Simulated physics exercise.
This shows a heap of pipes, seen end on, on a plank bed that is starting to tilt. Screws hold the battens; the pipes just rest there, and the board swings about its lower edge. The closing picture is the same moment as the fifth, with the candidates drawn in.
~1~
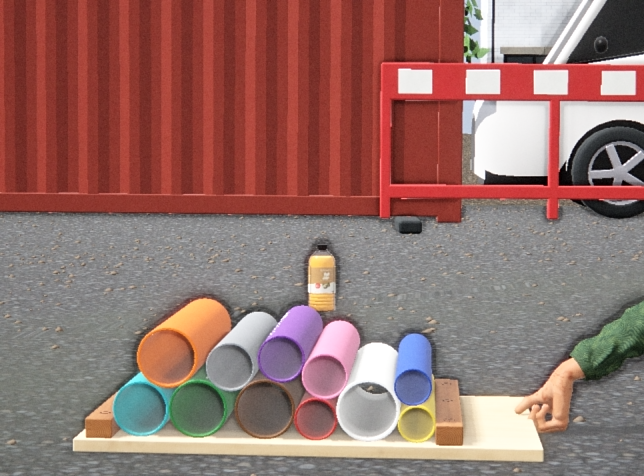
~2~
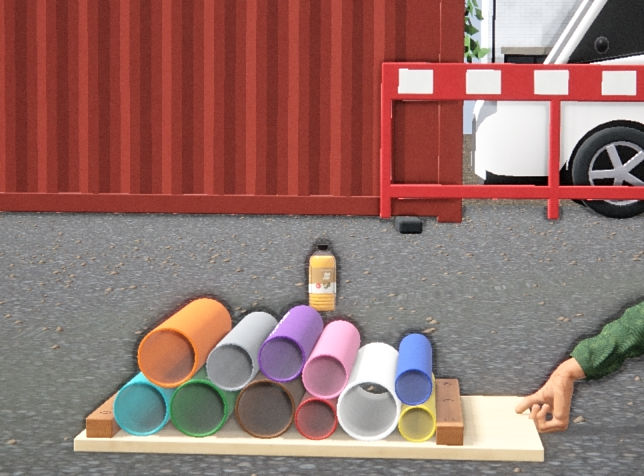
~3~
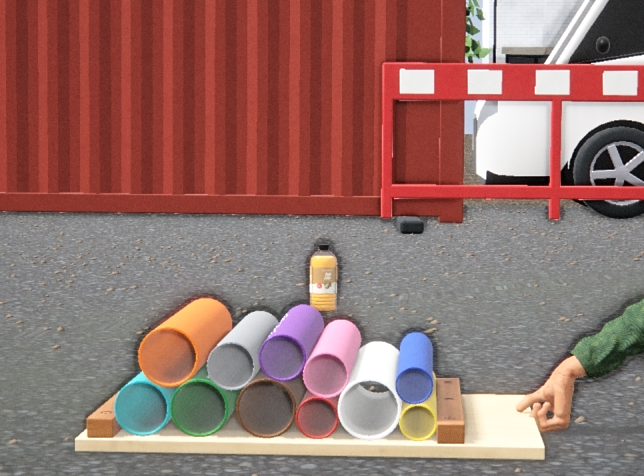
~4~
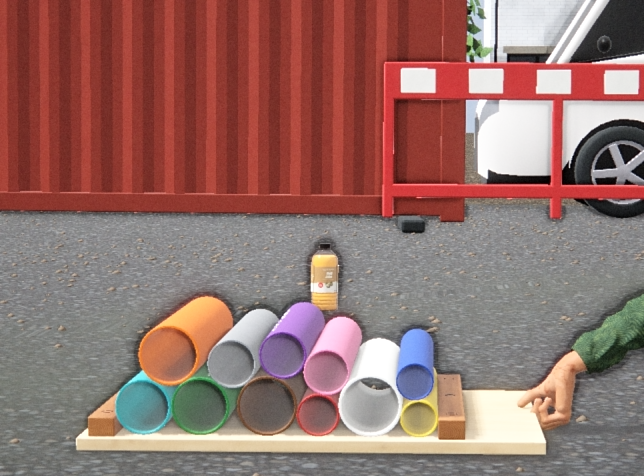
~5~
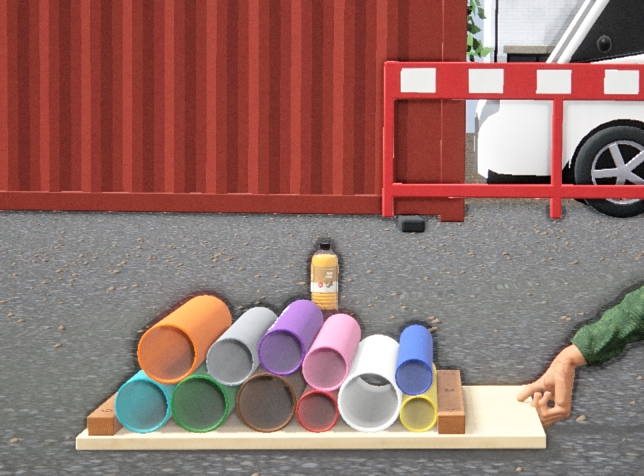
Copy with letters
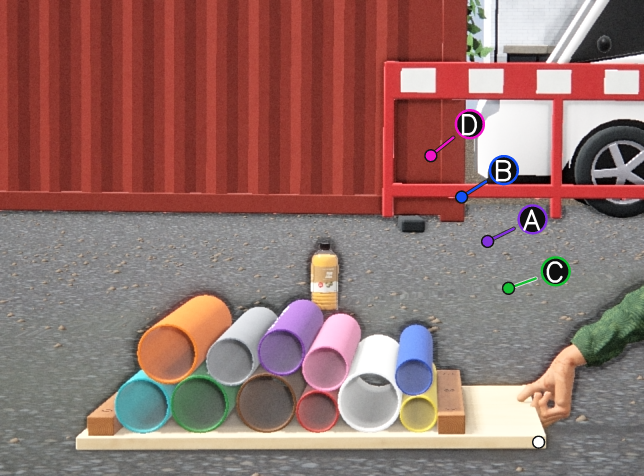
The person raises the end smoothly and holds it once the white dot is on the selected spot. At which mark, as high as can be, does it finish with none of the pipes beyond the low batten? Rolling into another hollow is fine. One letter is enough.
Mark C is as high as it can go.
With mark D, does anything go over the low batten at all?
Yes, at D.
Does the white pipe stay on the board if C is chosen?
The white pipe: Yes.
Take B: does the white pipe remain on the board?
Yes.
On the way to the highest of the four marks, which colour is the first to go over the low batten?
First is the orange one.
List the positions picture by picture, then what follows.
In the first frame, turquoise pipe (141, 409); green pipe (198, 409); brown pipe (265, 409).
In the second frame, brown pipe (266, 409); red pipe (316, 419).
In the third frame, board (318, 412); white pipe (370, 409); yellow pipe (418, 422); purple pipe (283, 358).
In the fourth frame, board (319, 409); turquoise pipe (143, 407); green pipe (200, 406).
In the fifth frame, board (319, 406); turquoise pipe (143, 406); green pipe (200, 404).
On the marked copy, A at (488, 242); B at (462, 197); C at (509, 288); D at (431, 156); the white dot at (538, 442).
Following C. Soon after the start, board at 15°.
Later, board at 21°.
In the end, board at 21°, none over the low batten.
As for the rest, A three over the low batten (orange, purple, grey); B three over the low batten (orange, purple, grey); D three over the low batten (orange, purple, grey).
